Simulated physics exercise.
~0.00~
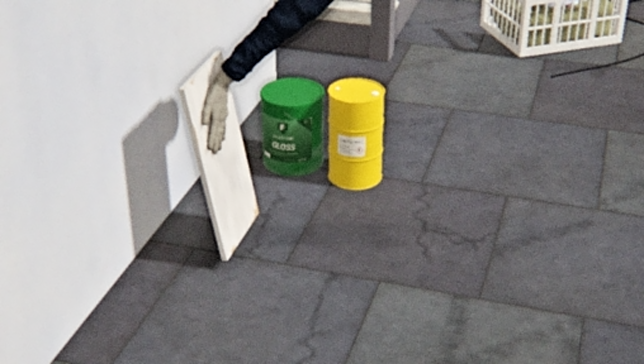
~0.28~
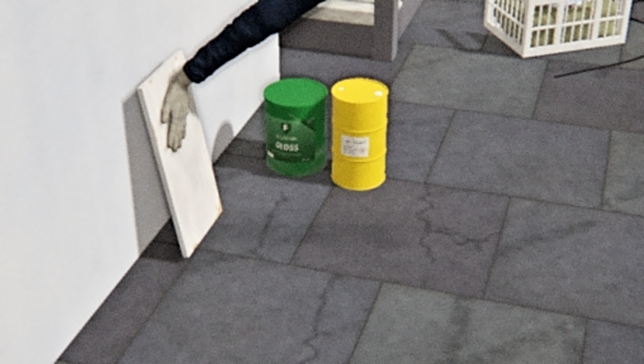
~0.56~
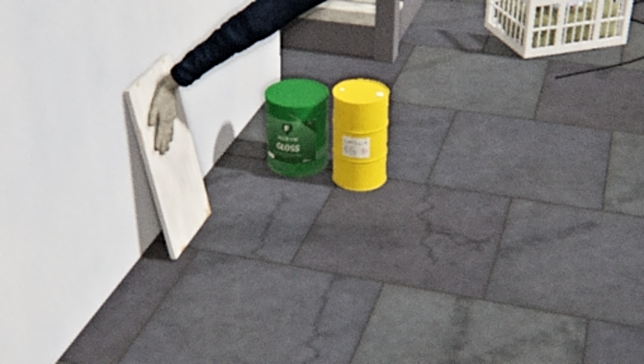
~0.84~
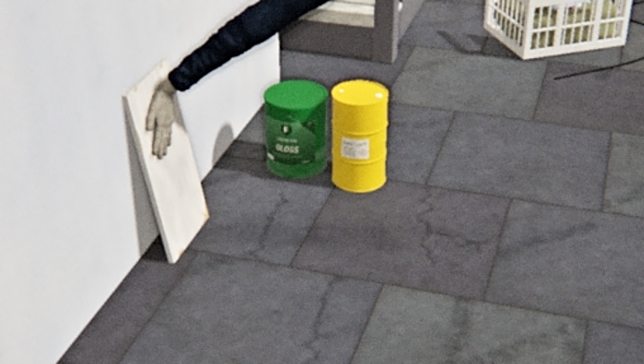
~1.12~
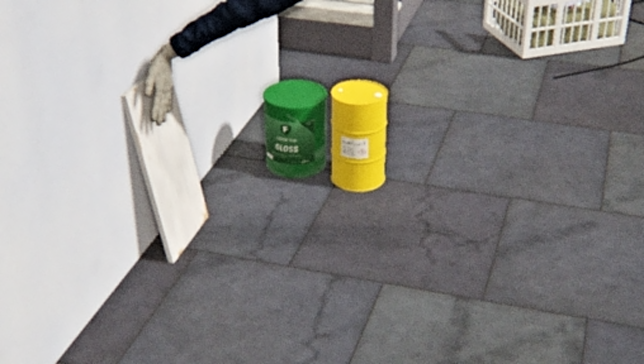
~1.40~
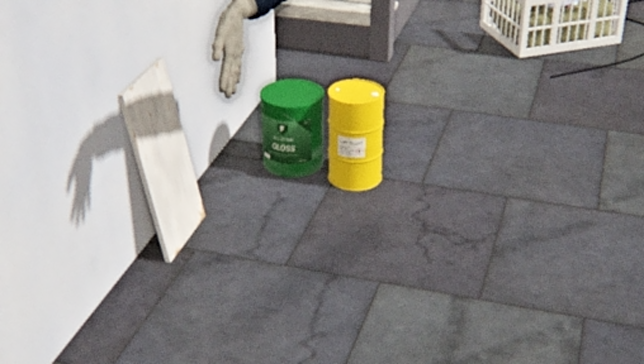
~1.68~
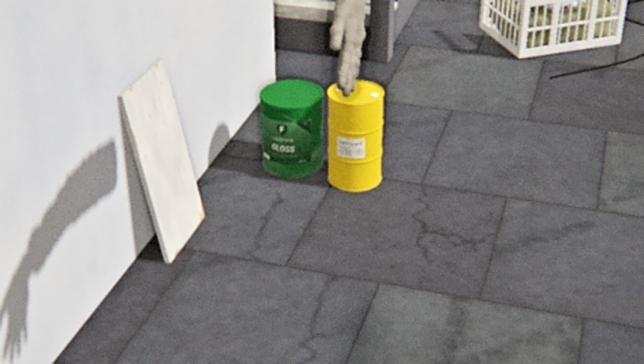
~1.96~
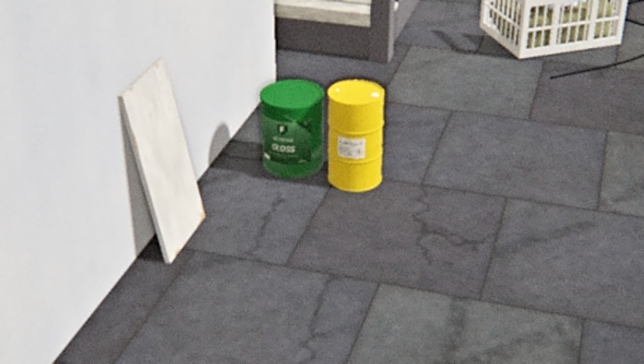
At the start, a gloved hand at the end of a dark sleeve holds a long white board upright near a pale wall, beside a green pail and a yellow canister on grey floor tiles. The hand moves the board to the left and tilts it against the wall. It steadies the board there for a moment, then lets go at the top edge. The arm draws back to the right, passing over the pail and canister, and leaves the view. At the end, the board leans on the wall by itself, with the pail and canister still standing in place.
